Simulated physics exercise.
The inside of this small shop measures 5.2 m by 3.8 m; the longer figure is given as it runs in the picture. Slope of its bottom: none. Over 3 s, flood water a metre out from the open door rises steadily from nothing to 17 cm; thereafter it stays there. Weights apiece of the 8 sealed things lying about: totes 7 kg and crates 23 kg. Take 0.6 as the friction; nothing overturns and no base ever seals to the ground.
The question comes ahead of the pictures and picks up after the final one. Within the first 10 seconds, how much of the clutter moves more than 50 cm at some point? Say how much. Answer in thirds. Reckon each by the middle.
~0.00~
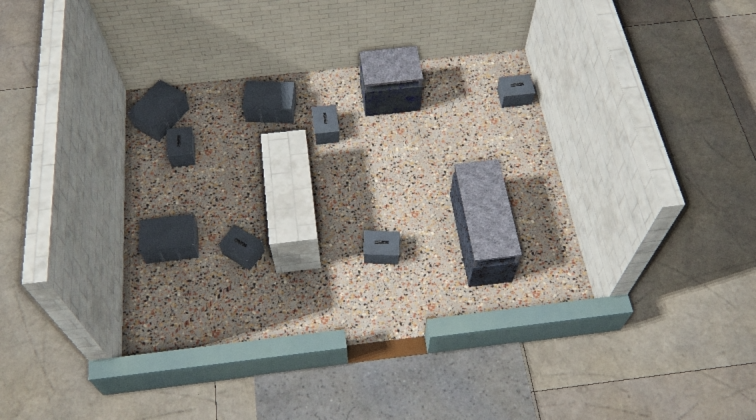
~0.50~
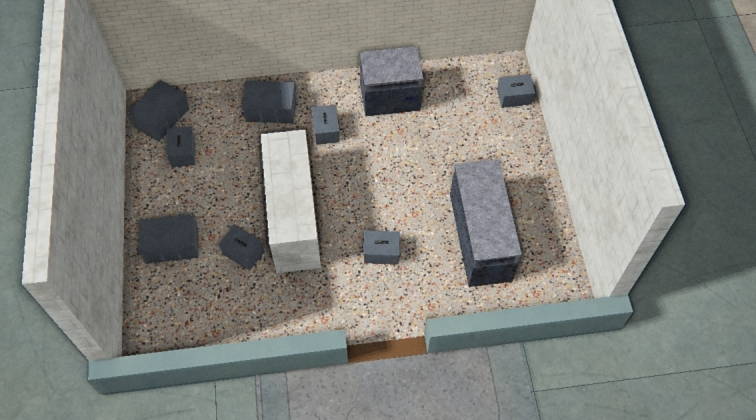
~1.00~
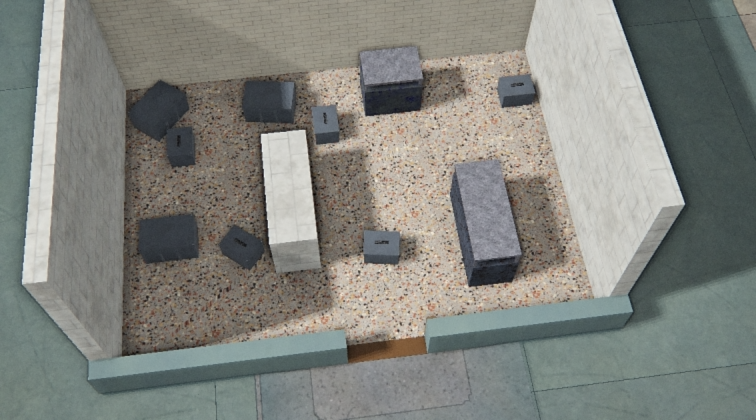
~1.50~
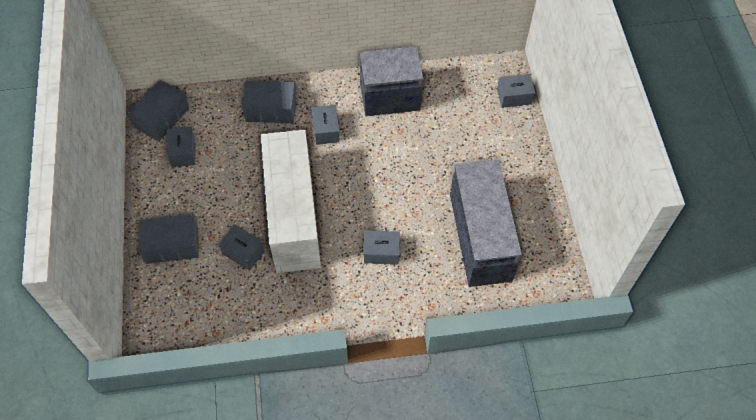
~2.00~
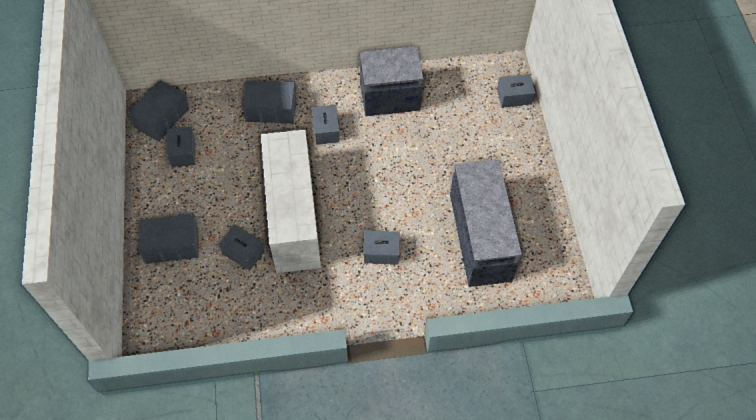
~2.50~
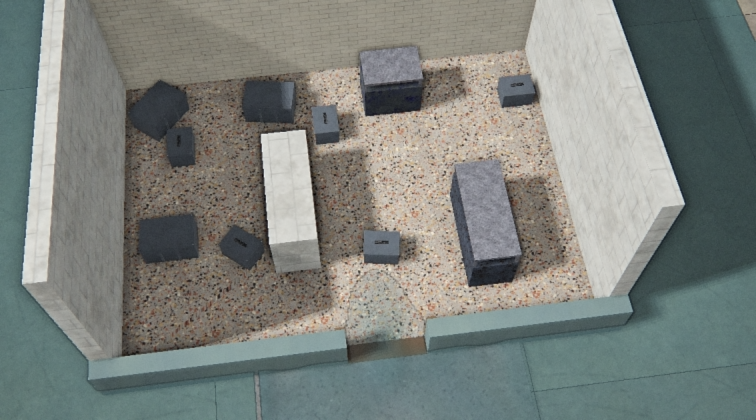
Under a third.
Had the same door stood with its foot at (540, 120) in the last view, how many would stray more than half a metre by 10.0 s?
Then the count would be 1.
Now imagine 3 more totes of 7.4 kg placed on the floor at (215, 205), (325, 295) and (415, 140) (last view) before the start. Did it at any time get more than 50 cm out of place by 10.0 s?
Result, in listed order: Not exceeded / not exceeded / exceeded.
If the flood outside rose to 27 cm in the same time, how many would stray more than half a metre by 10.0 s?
In that case the number is 4.
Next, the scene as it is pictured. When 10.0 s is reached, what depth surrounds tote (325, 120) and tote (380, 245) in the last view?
I'd estimate 6 cm for the first and 7 cm for the second.
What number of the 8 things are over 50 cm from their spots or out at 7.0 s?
1 in all.
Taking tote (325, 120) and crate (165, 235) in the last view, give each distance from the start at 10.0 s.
Net displacement, in order: 50 cm; 0 cm.
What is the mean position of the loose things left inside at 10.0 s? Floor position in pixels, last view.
Near (278, 142).
After 3.5 s 0 of 8 are over 50 cm from their spots; 0 afloat.
After 4.5 s 1 of 8 are over 50 cm from their spots; 0 afloat.
After 7.0 s 1 of 8 are over 50 cm from their spots; 1 afloat.
After 10.0 s 2 of 8 are over 50 cm from their spots, and 2 have been at some point; 2 afloat.
